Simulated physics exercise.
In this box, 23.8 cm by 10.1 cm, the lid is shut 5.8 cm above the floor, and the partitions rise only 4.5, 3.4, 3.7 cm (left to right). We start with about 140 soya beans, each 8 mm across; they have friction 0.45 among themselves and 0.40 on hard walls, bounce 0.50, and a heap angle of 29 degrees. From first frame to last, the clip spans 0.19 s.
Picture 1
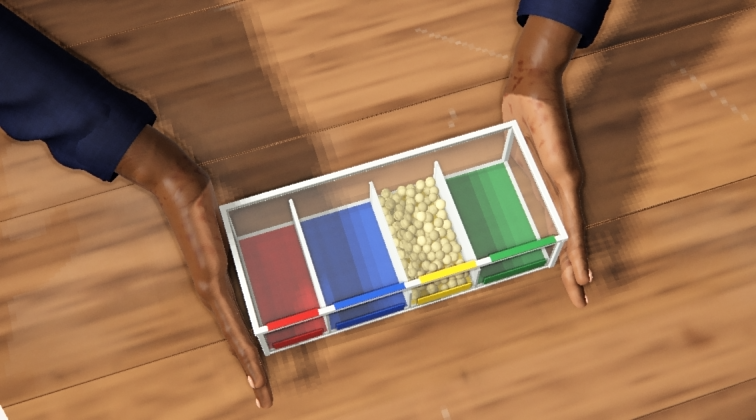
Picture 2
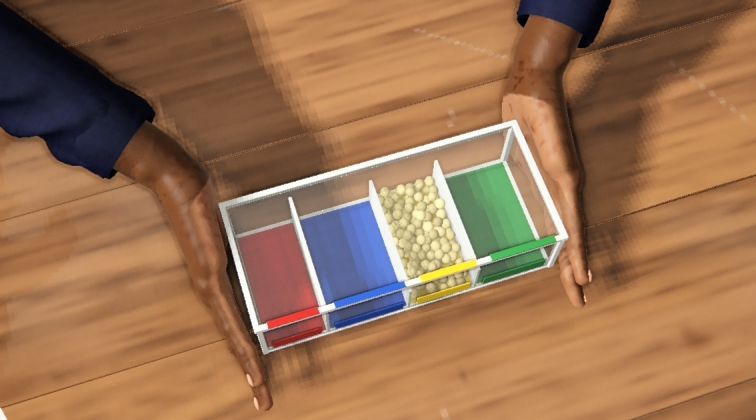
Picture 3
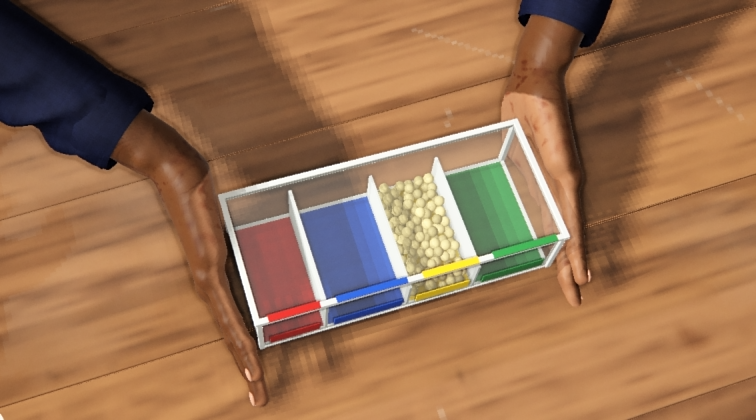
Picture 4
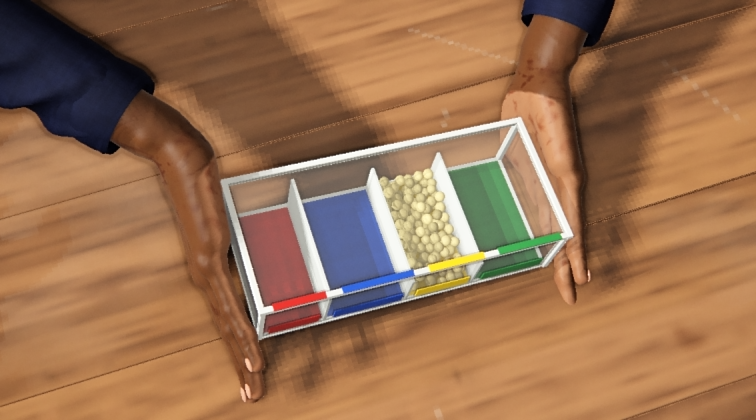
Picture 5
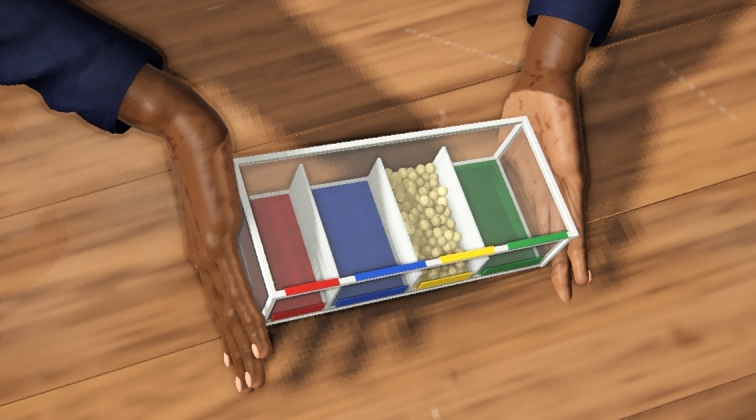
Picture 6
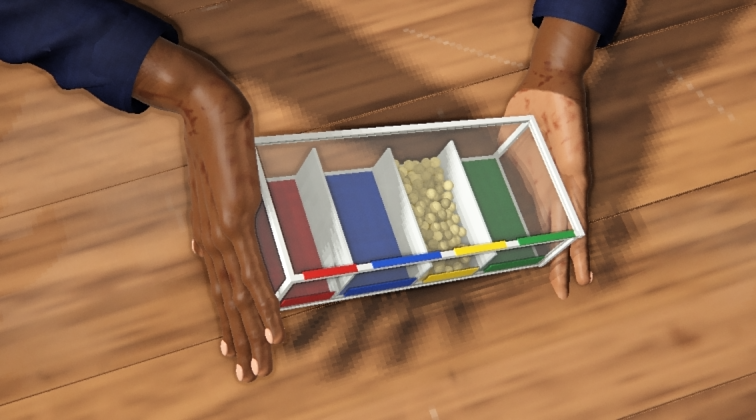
Two hands held a clear, divided box with red, blue, yellow and green sections over a wooden surface, then the left hand raised its end, tilting it moderately while pale beans stayed in the yellow section.
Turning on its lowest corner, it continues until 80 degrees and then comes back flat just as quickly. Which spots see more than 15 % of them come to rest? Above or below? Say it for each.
Red: Below, blue: Below, green: Above, yellow: Above.
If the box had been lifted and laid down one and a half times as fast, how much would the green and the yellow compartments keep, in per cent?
Final split: Green = 50 %, yellow = 50 %.
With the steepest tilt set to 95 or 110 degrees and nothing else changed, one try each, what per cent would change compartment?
Try one gives around 75 %, try two around 95 %.
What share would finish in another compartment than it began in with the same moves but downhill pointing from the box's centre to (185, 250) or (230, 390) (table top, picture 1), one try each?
Near 60 and 60 percent, in that order.
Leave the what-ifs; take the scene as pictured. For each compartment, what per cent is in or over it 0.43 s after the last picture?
Red 0 %, blue 0 %, green 10 %, yellow 90 %.
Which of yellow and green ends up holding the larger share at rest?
The yellow compartment.
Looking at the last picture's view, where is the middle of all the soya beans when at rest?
Centre at rest, approx.: (436, 242) px.
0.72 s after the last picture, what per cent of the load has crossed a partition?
Around 30 per cent.
Then, 0.43 s after the last picture, tilt 79 degrees; green 10 %, yellow 90 %.
Then, 0.72 s after the last picture, tilt 32 degrees; green 30 %, yellow 70 %.
Then, 1.12 s after the last picture, tilt 0 degrees; green 30 %, yellow 70 %.
In the end, red 0 %, blue 0 %, green 30 %, yellow 70 %.
